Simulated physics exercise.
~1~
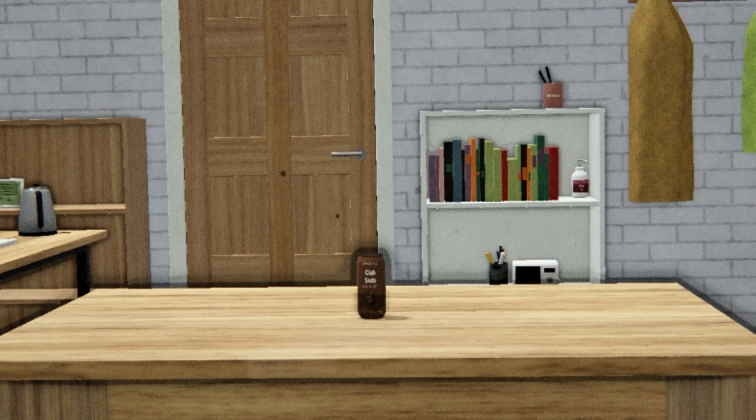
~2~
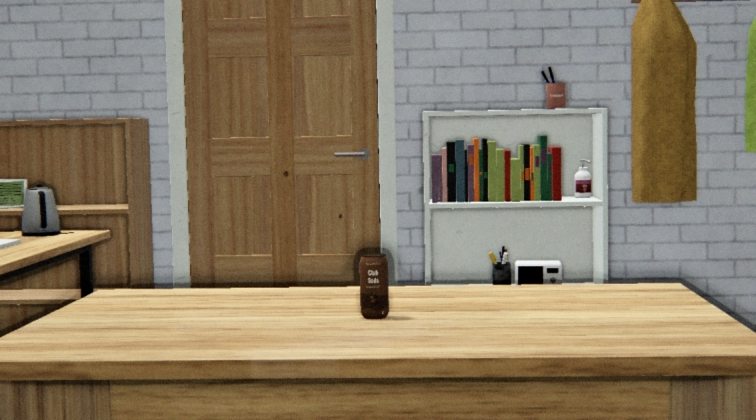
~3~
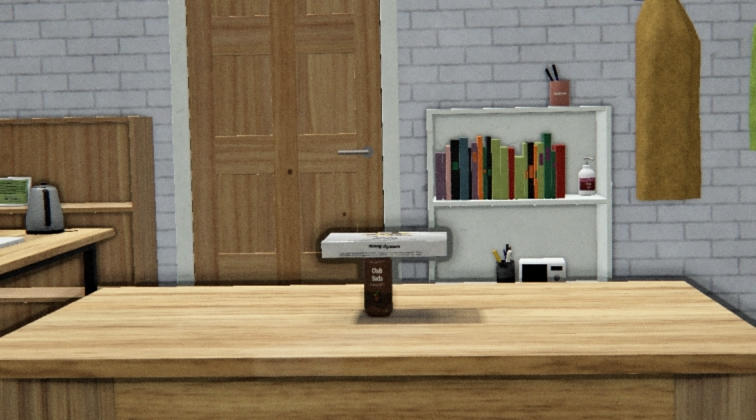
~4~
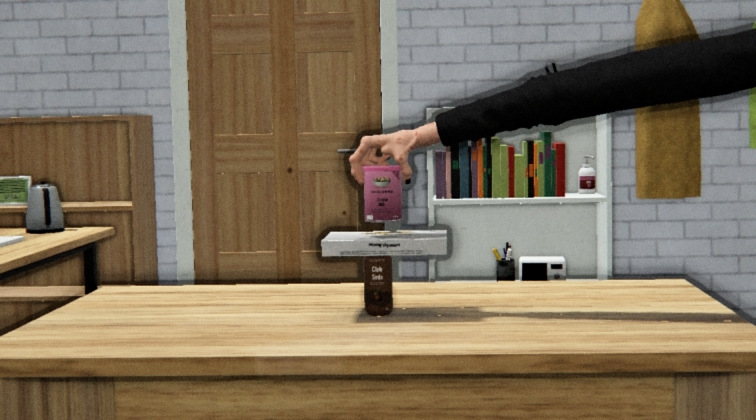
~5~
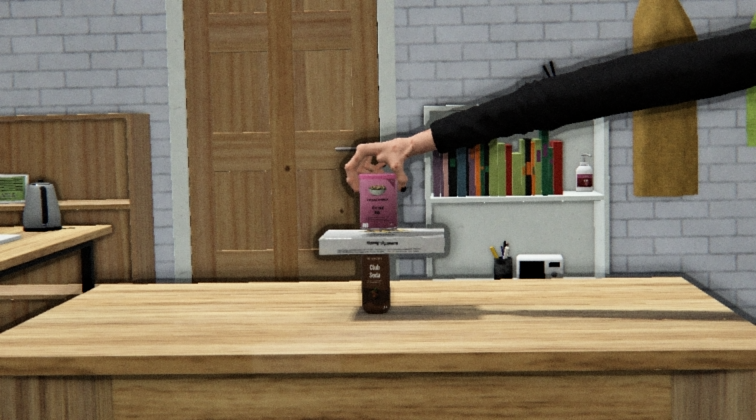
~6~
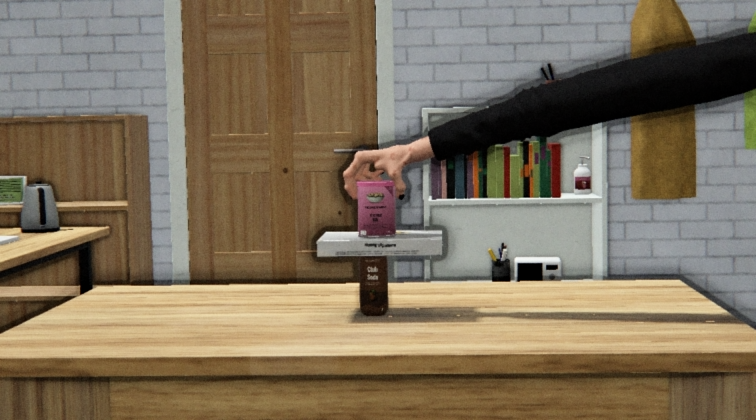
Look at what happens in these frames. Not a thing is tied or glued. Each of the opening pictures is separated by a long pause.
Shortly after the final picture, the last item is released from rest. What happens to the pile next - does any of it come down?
The result is a standing stack.
Then, 0.80 s past the last view, nothing moves.
Then, 1.70 s past the last view, pink tin resting near (377, 209).
Finally, all 3 still in place. Final places as the last picture's camera would see them, pink tin near (377, 209). The stack stays up.
